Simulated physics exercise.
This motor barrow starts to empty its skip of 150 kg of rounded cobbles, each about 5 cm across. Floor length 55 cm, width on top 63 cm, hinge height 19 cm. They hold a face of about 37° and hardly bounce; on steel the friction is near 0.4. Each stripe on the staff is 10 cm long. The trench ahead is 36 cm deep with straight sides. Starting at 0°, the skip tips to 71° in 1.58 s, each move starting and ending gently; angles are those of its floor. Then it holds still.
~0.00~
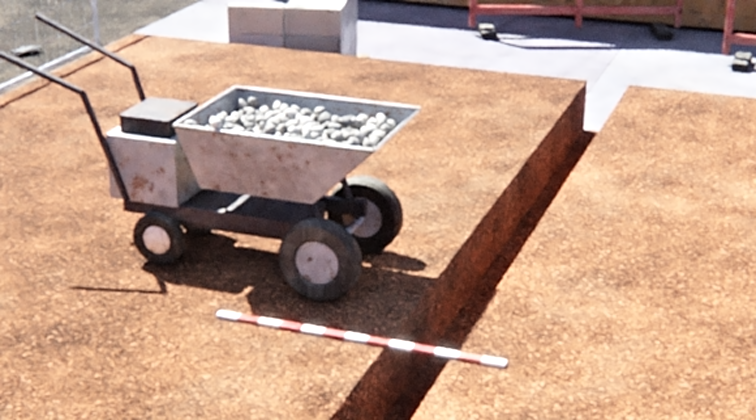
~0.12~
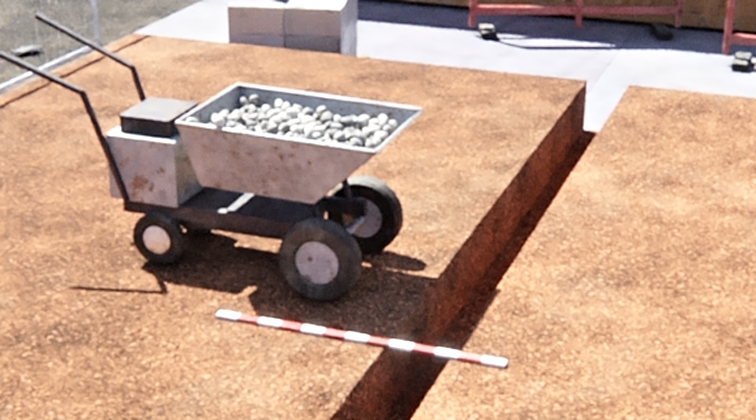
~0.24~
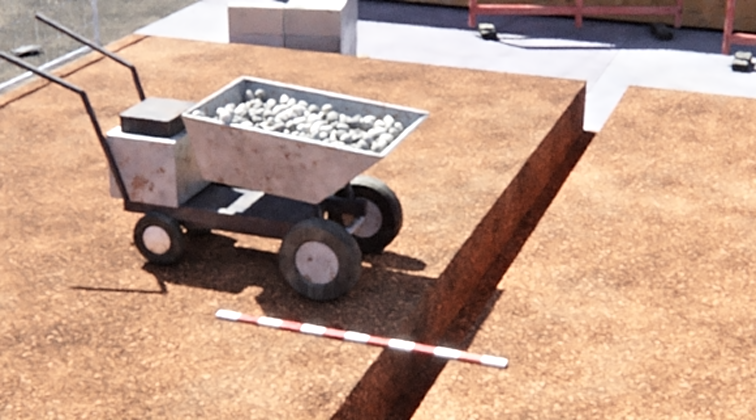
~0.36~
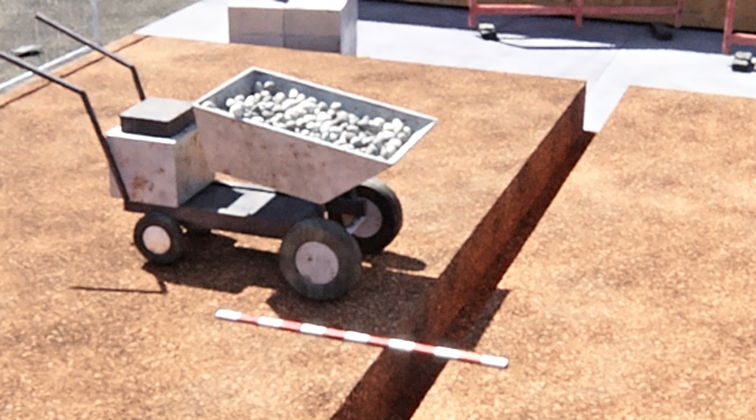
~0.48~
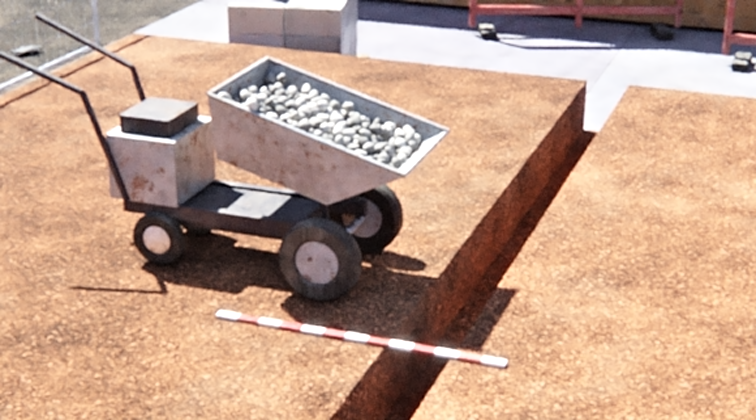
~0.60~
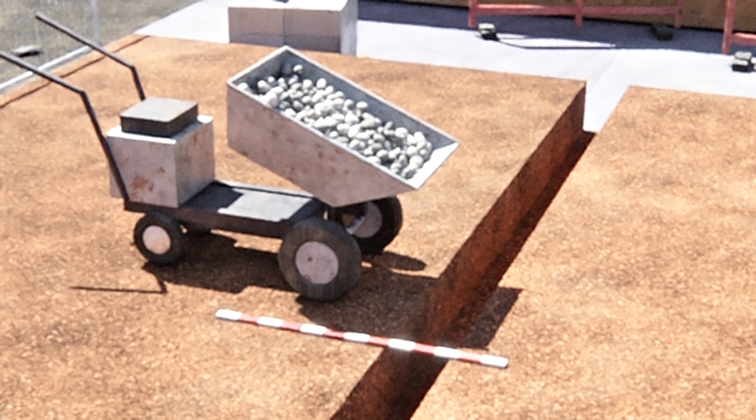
The grey skip of a motor barrow, loaded with rounded cobbles, sits level on its wheeled base beside a narrow trench in orange-brown ground. Slowly at first, then more steeply, its left end rises and the skip tilts down to the right, the stones still inside while the wheels stay put.
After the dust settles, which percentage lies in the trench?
Close to 38 in a hundred.
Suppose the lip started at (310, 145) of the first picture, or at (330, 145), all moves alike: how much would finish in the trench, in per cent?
First some 95, then 90 per cent.
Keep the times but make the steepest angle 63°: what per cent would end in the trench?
In that case some 40 per cent.
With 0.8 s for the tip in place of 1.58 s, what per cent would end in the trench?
In that case some 30 per cent.
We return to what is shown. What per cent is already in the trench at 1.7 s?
Some 15 per cent.
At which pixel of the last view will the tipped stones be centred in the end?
Their middle is at about (518, 299).
After 1.2 s the floor is at 60°; 99 % in the skip, 1 % in the trench; the foremost stones are at (482, 251).
After 1.7 s the floor is at 71°; 41 % in the skip, 13 % in the trench, 46 % past the trench; the foremost stones are at (604, 330).
After 2.0 s the floor is at 71°; 11 % in the skip, 25 % in the trench, 64 % past the trench; the foremost stones are at (691, 356).
After 4.0 s the floor is at 71°; 0 % in the skip, 38 % in the trench, 62 % past the trench; the foremost stones are at (741, 364).
